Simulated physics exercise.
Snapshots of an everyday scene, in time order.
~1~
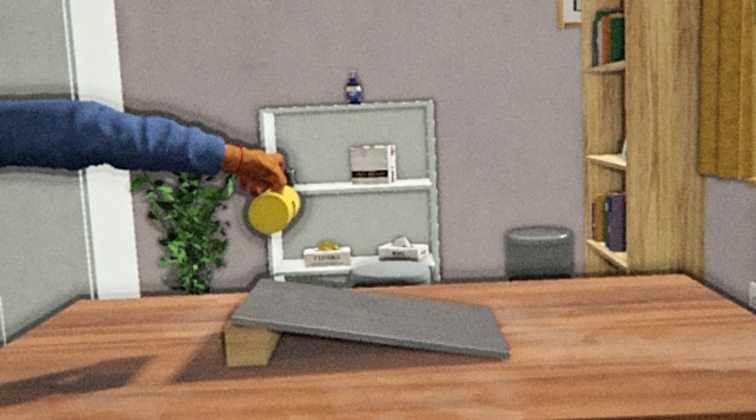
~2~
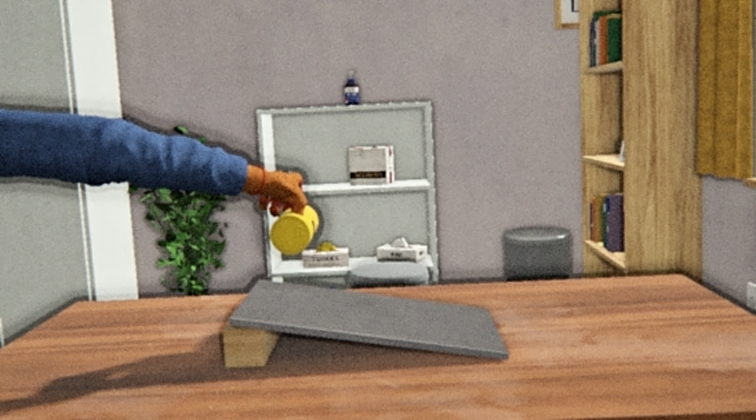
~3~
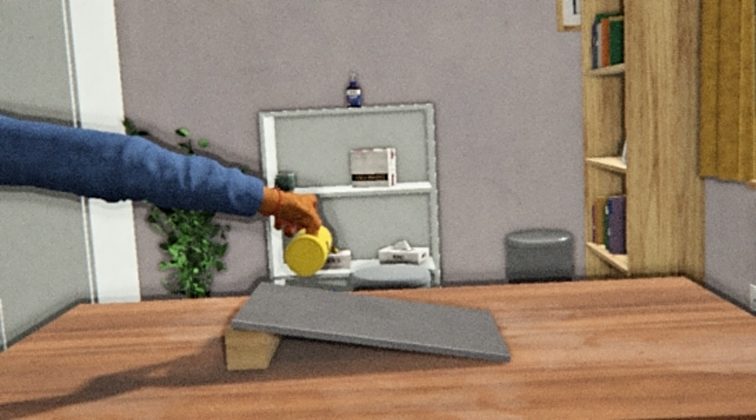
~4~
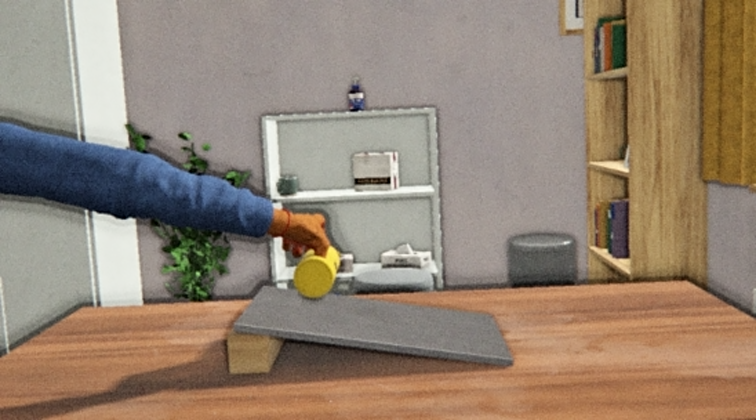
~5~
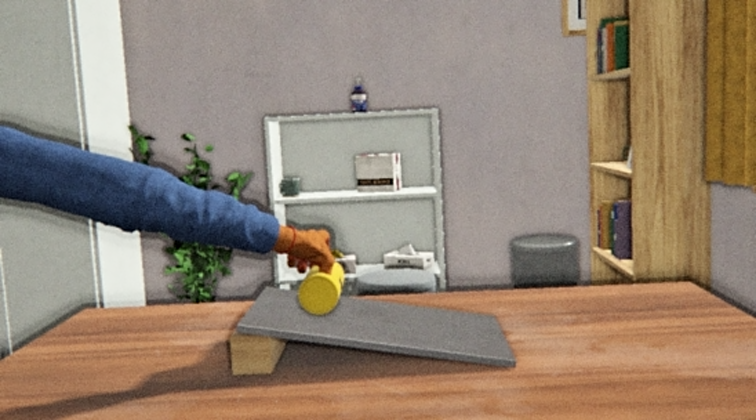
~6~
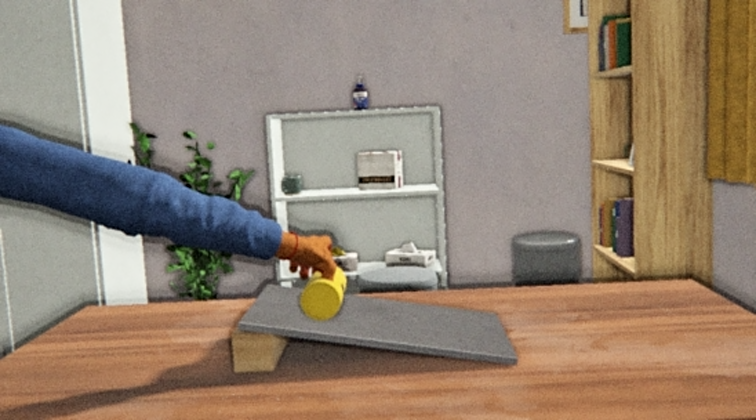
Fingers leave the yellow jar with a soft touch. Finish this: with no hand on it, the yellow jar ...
With no hand on it, the yellow jar heads down the board.
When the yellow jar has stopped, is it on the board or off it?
In the end it goes over the edge.
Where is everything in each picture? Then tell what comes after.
In the first picture, coming down; yellow jar (276, 208).
In the second picture, coming down; yellow jar (295, 228).
In the third picture, coming down; yellow jar (310, 249).
In the fourth picture, coming down; yellow jar (317, 269).
In the fifth picture, coming down; yellow jar (323, 286).
In the sixth picture, in place under the hand; yellow jar (325, 291).
Then, 1.10 s on from there, yellow jar now off the board.
Then, 1.70 s on from there, things are still on the move.
In the end, off the board, yellow jar. The yellow jar runs down the board.
